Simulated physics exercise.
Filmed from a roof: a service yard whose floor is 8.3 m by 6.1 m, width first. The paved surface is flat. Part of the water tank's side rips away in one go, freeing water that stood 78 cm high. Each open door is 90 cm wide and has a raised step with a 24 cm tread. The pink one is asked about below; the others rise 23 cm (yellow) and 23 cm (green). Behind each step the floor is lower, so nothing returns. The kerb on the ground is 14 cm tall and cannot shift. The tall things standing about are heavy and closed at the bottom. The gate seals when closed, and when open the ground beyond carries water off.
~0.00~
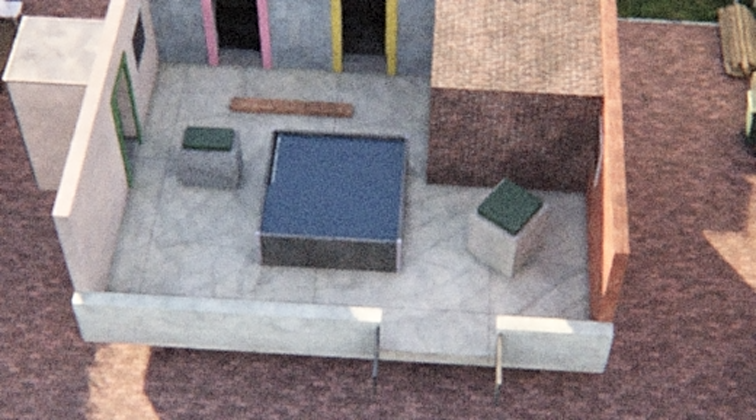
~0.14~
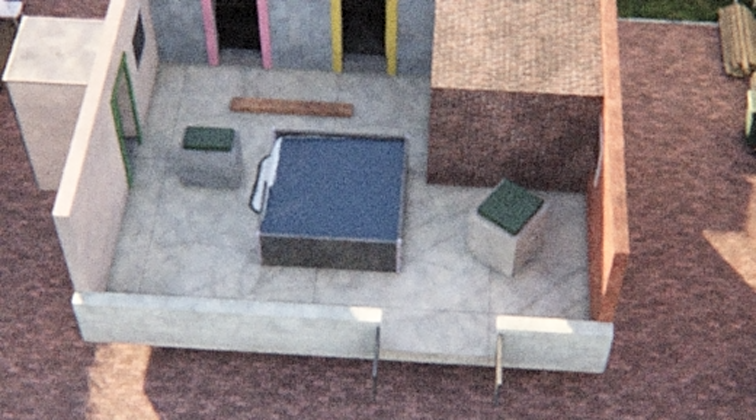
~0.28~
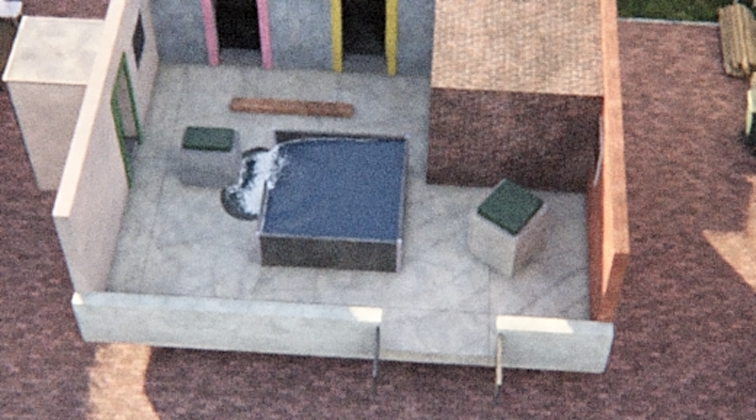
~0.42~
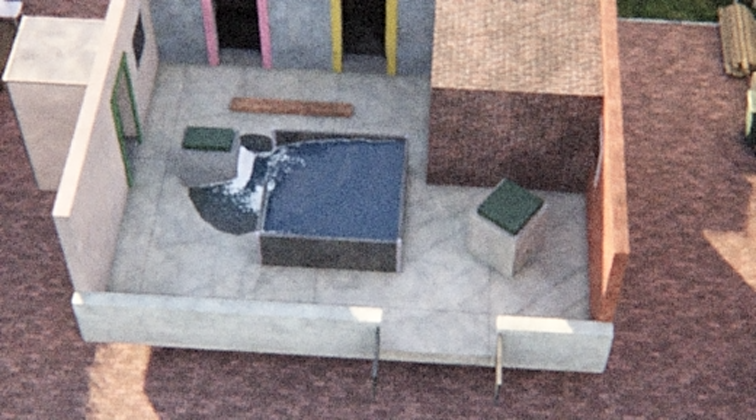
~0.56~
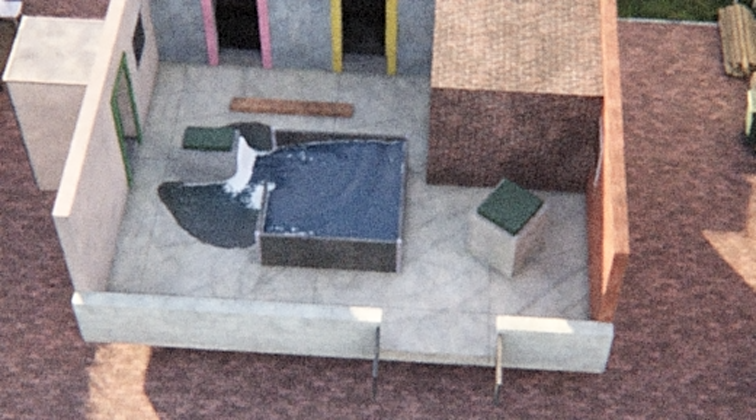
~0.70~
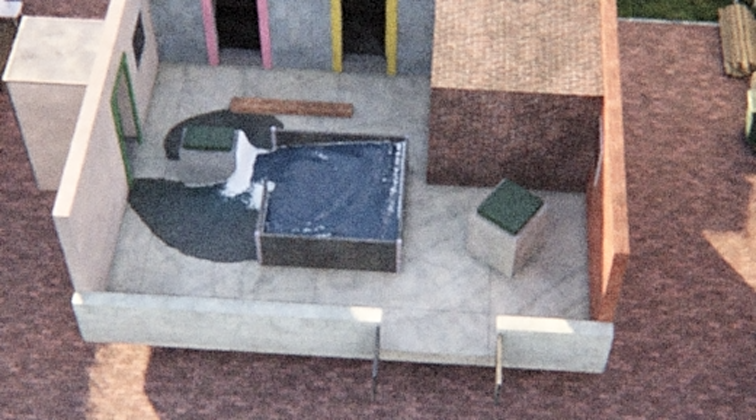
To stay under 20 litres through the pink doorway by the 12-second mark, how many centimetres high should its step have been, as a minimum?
It would have to be roughly 16 cm high.
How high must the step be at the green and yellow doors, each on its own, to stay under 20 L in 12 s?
Roughly 13.0 cm at green and 10.5 cm at yellow.
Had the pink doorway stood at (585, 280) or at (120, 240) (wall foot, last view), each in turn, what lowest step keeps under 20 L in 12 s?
About 7.5 and 20 cm.
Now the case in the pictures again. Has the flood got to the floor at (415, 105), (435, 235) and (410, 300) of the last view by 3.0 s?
In that order: Not reached, not reached, not reached.
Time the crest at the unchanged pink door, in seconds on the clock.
Around 1.8 s.
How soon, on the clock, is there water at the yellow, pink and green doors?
Arrival: Yellow 2.4 s, pink 1.5 s, green 1.0 s.
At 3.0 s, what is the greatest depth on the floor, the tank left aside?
About 38 cm.
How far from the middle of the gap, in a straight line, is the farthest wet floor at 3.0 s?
Roughly 4.0 m.
After 1.4 s water covers 35 % of the floor, deepest (65 cm) near (250, 179); it has not reached the pink door.
After 3.0 s water covers 50 % of the floor, deepest (38 cm) near (250, 179); 20 cm at the pink door, 3 litres in over its 20 cm step.
After 12.0 s water covers 95 % of the floor, deepest (16 cm) near (576, 197); 11 cm at the pink door, 4 litres in over its 20 cm step.
At the pink door as built, the water arrived by 1.5 s and peaked near 25 cm at 1.8 s.
With a step of 13 cm, 49 litres would have come in within the 12 s; with 17.5 cm, 13 litres. So under 20 litres takes about 16 cm.
